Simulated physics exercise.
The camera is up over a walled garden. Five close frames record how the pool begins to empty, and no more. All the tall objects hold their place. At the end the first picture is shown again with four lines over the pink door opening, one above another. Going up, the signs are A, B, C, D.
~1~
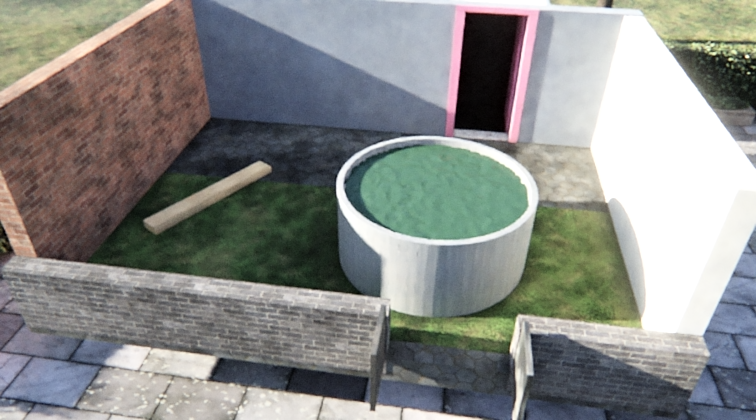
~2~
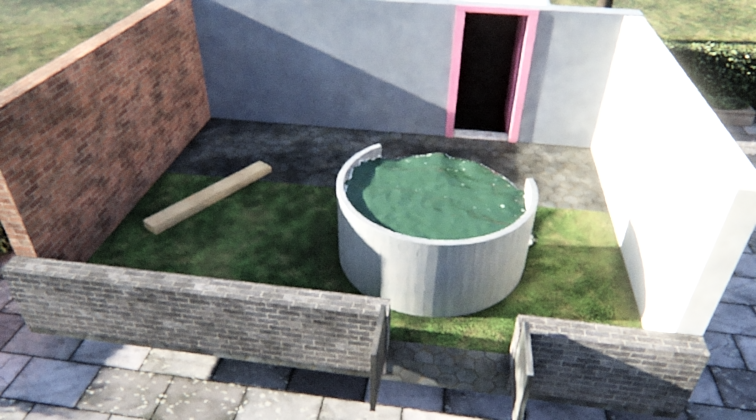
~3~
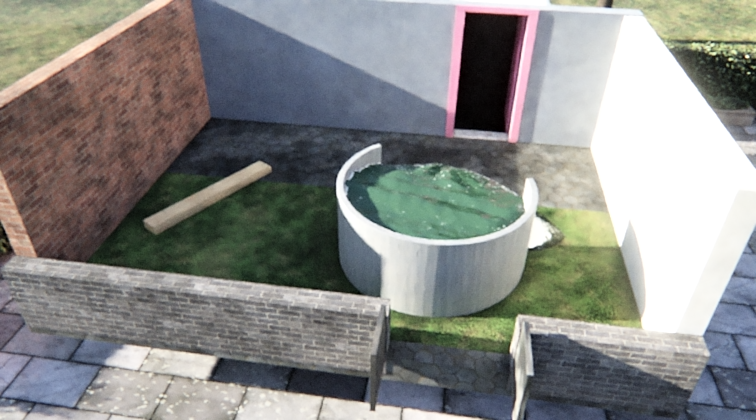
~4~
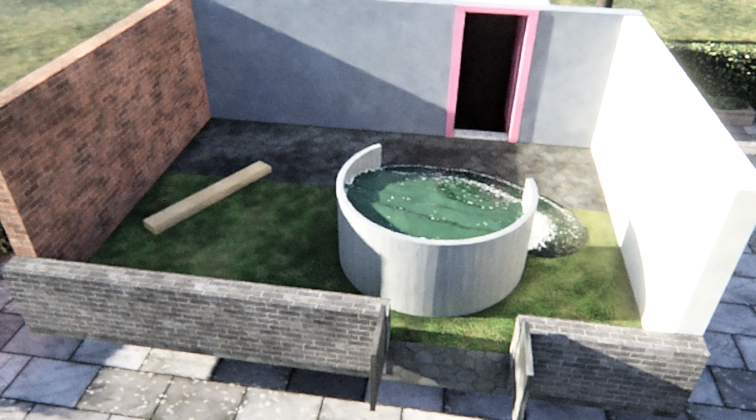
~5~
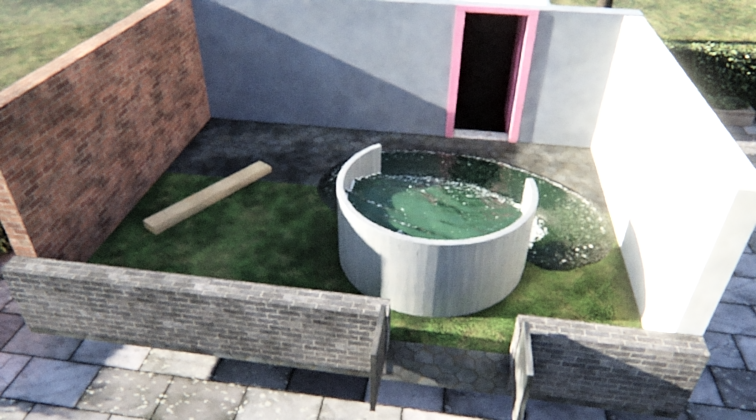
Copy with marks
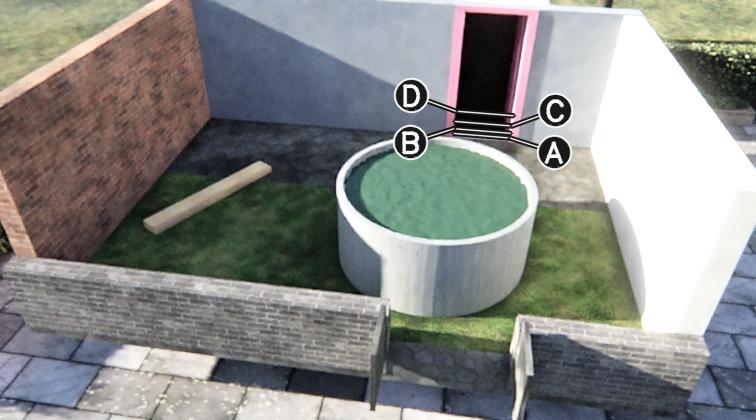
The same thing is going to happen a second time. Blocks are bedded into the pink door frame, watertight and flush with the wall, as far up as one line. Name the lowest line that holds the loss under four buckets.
D will do.
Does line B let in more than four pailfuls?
Yes, it does.
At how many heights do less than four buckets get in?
One.
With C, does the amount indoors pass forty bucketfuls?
No, less.
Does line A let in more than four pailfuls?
Yes.
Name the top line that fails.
That would be C.
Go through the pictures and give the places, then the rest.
The first picture shows water in the pool at rest, its middle at (436, 189); foot of the pink doorway at (481, 139); open gate at (454, 303).
In the second picture, water covers 2 % of the ground, its front hidden from here.
In the third picture, 7 % of the ground under water, visible out to (556, 237).
In the fourth picture, 13 % of the ground under water, visible out to (581, 236).
In the fifth picture, 23 % of the ground under water, visible out to (609, 234).
In white, A at (481, 135); B at (482, 130); C at (483, 123); D at (484, 113); from the bottom up A, B, C, D.
If A is chosen, dozens of bucketfuls pour in.
If B is chosen, dozens of bucketfuls pour in.
If C is chosen, about 12 bucketfuls get in.
If D is chosen, a splash gets over, under a bucket.
